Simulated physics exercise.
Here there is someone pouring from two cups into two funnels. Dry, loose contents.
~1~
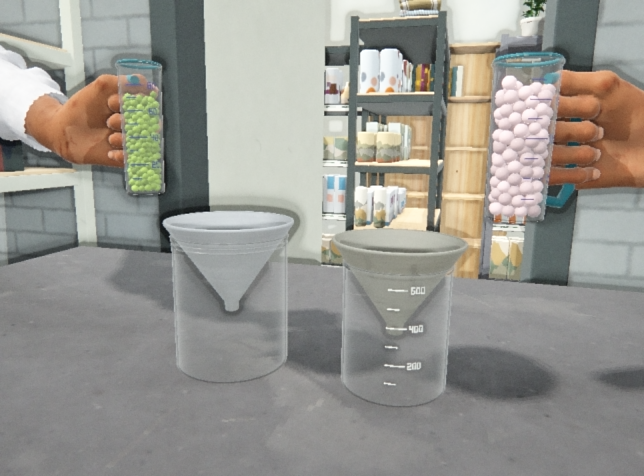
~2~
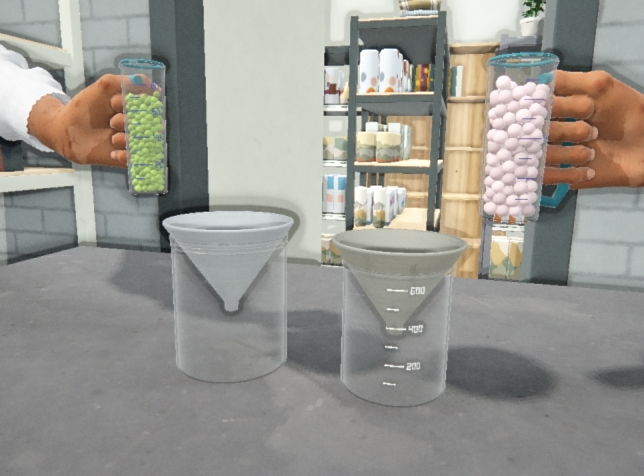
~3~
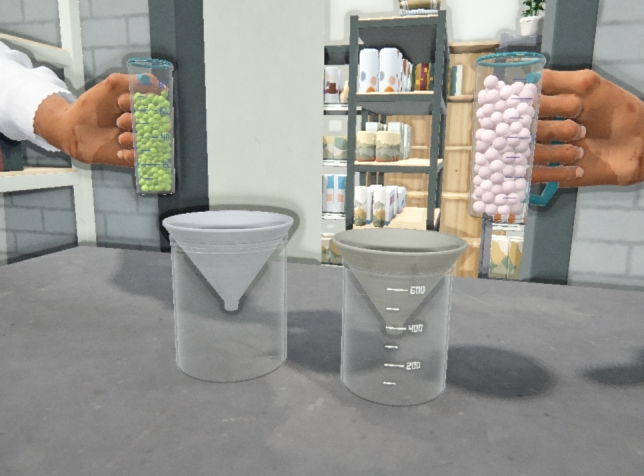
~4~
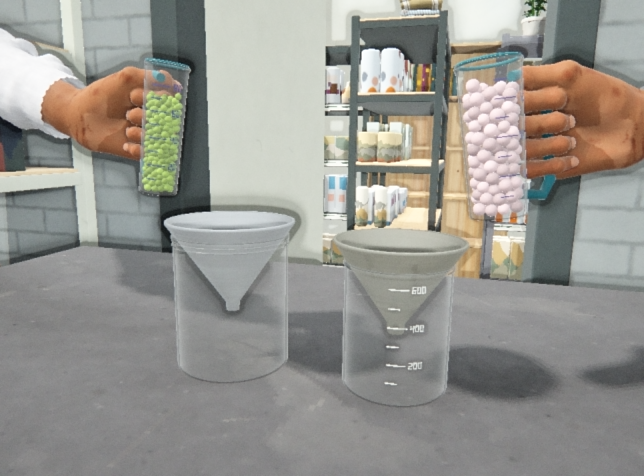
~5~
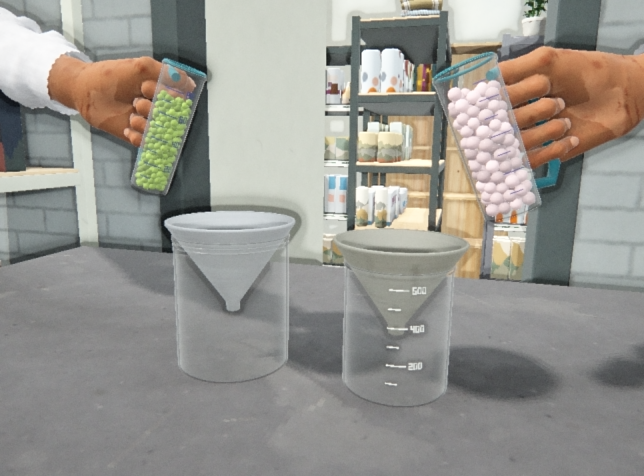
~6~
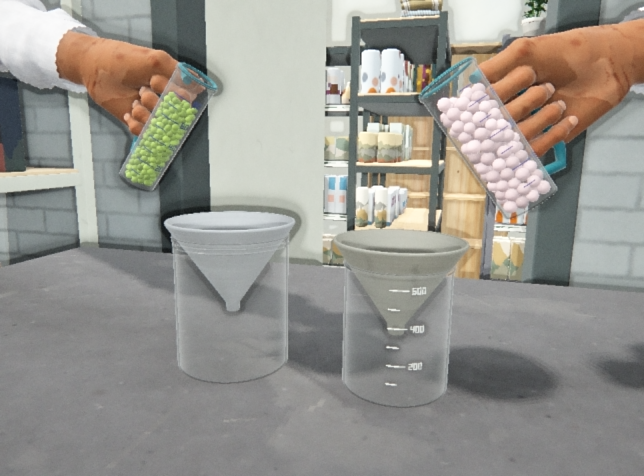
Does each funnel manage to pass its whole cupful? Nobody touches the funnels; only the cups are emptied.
Left funnel: No, it clogs; right: No, it clogs.
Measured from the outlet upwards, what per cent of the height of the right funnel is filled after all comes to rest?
It gets to around 85 percent.
Then, 0.40 s past the last view, left, all still in the cup; right, all still in the cup.
Then, 0.74 s past the last view, left, nearly all still in the cup, a stray few in or over the funnel; right, most still in the cup, a small part in or over the funnel.
Then, 1.04 s past the last view, left, about half still in the cup, about half in or over the funnel, a stray few down in the jar; right, about a quarter still in the cup, most in or over the funnel, a stray few down in the jar.
Finally, left, nearly all stuck in the funnel, a stray few down in the jar; right, nearly all stuck in the funnel, a stray few down in the jar.
